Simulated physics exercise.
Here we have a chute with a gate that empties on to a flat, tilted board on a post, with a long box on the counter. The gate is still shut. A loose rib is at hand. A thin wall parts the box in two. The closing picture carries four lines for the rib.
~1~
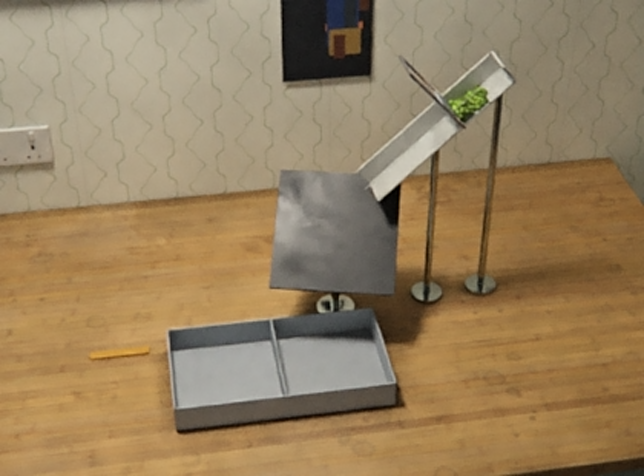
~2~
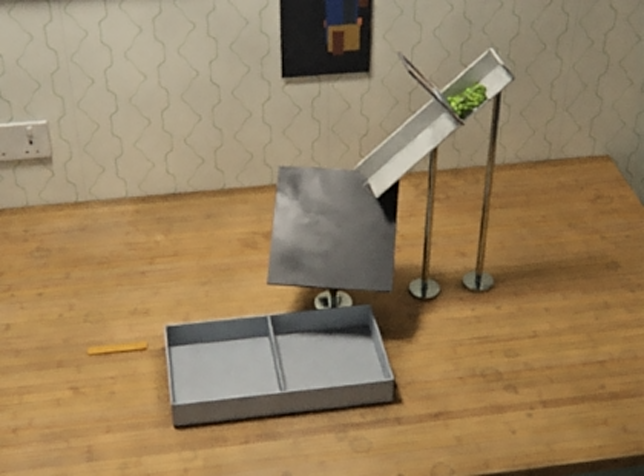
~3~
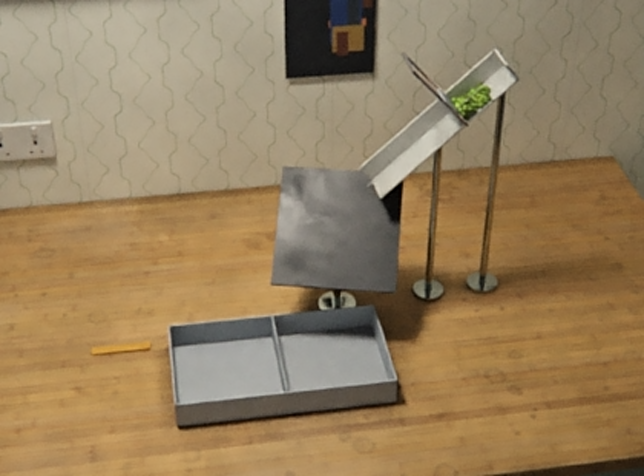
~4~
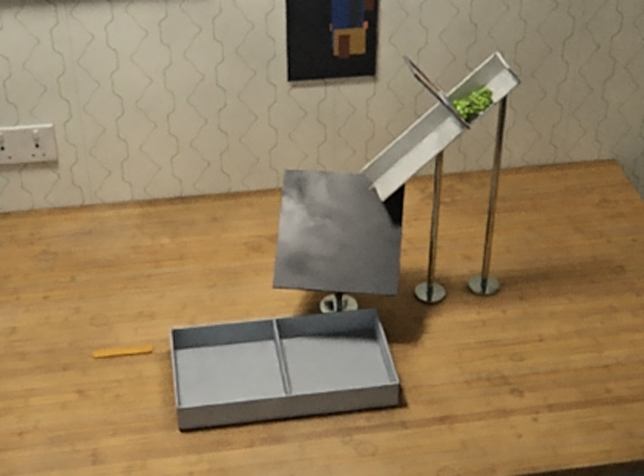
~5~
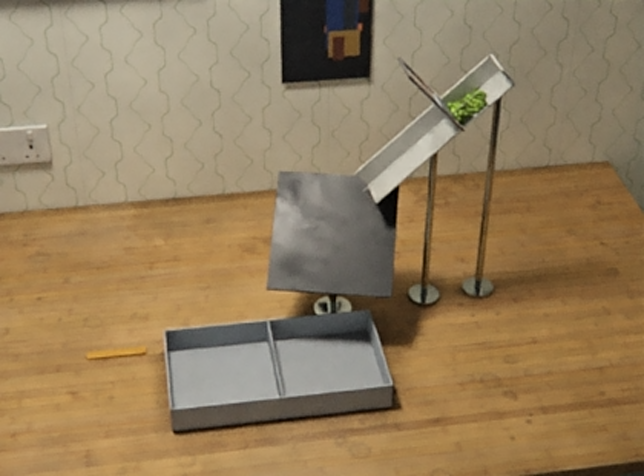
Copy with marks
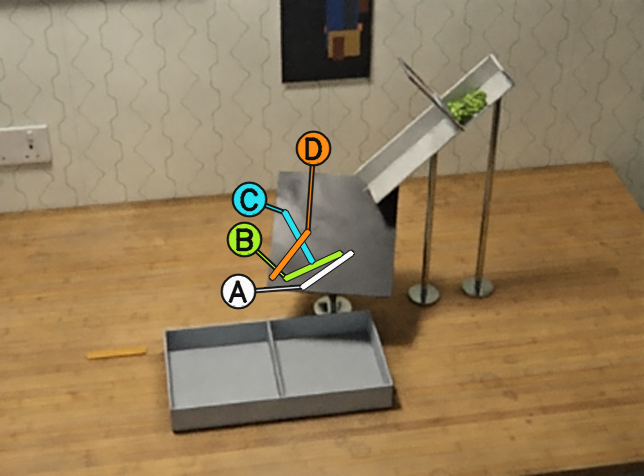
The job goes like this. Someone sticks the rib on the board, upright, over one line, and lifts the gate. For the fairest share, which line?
Go for D.
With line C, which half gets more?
Right.
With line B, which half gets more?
The left half.
On the marked copy, line A from (351, 253) to (303, 286); line B from (340, 253) to (286, 278); line C from (285, 212) to (311, 261); line D from (307, 232) to (272, 277).
With A, of what is caught, most in the left half, a small part in the right.
With B, of what is caught, nearly all in the left half, a small part in the right.
With C, of what is caught, a small part in the left half, nearly all in the right.
With D, of what is caught, about half in the left half, about half in the right.
